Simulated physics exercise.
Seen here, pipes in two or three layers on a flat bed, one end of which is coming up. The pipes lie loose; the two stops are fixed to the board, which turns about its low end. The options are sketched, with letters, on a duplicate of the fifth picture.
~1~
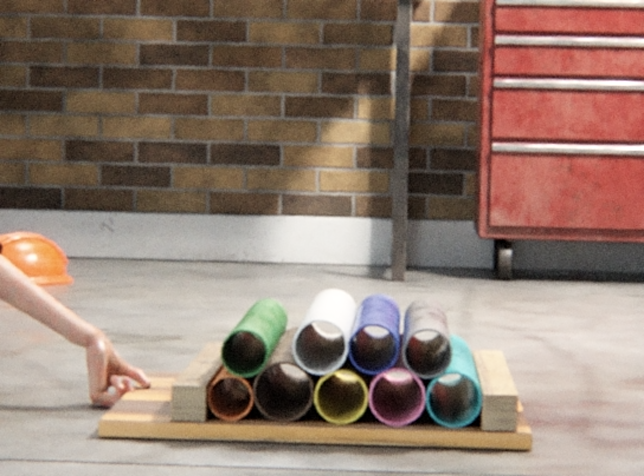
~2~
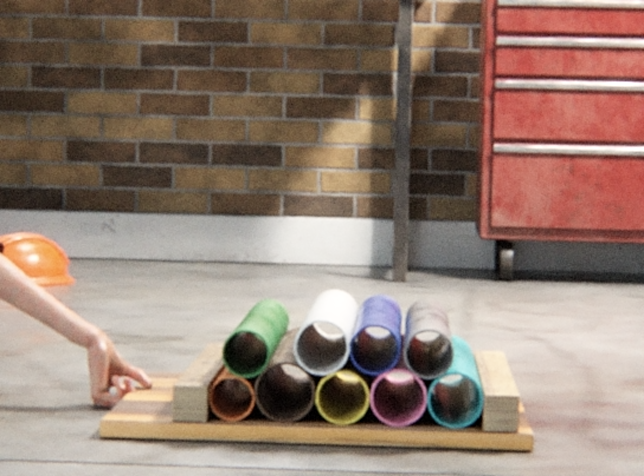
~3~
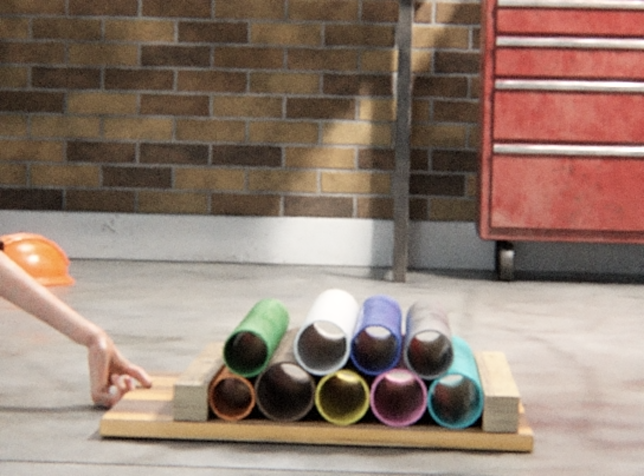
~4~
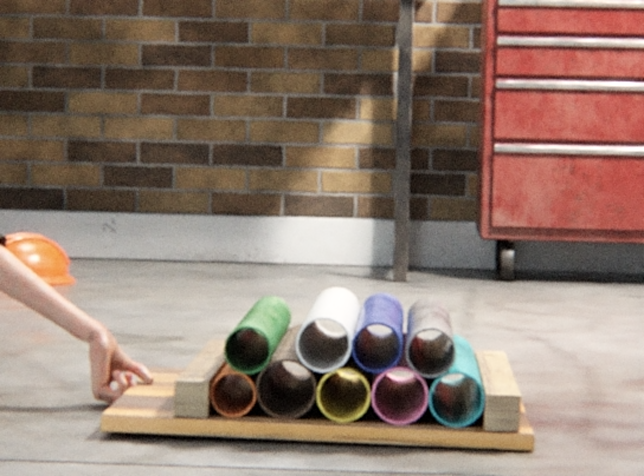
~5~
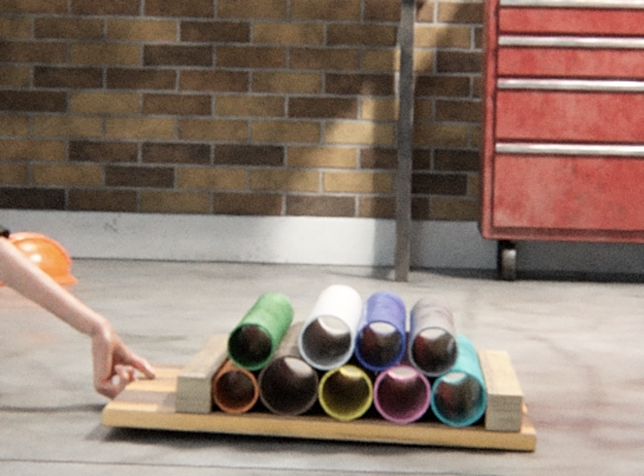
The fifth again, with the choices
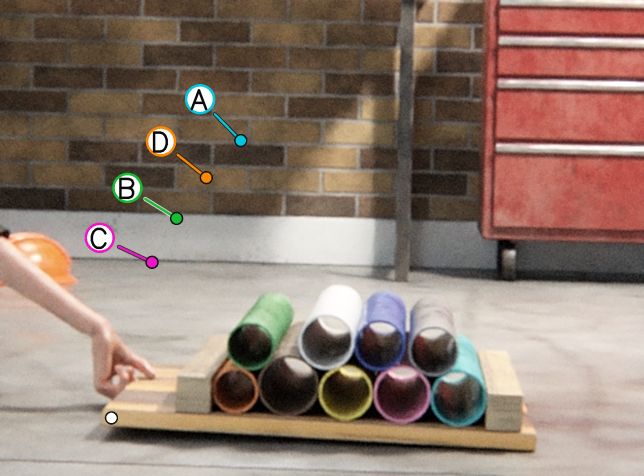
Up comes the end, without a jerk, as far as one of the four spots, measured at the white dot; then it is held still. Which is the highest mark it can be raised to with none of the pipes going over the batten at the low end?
Stop at C.
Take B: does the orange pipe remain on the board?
Yes, with B.
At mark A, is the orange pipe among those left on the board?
Yes.
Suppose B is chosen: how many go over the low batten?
With B, three.
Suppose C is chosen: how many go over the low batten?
It comes to none.
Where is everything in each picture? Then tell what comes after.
In the first picture, green pipe (244, 353); white pipe (321, 347); grey pipe (428, 353).
In the second picture, grey pipe (429, 354); blue pipe (375, 350).
In the third picture, board (324, 391); brown pipe (285, 391).
In the fourth picture, board (325, 388); orange pipe (233, 394); brown pipe (286, 389).
In the fifth picture, board (327, 386); orange pipe (235, 390); brown pipe (288, 385).
On the marked copy, A at (240, 140); B at (177, 218); C at (152, 262); D at (206, 177); the white dot at (111, 418).
Following C. Soon after the start, board at 15°.
Later, board at 24°.
In the end, board at 24°, none over the low batten.
As for the rest, A three over the low batten (white, grey, blue); B three over the low batten (white, grey, blue); D three over the low batten (white, grey, blue).
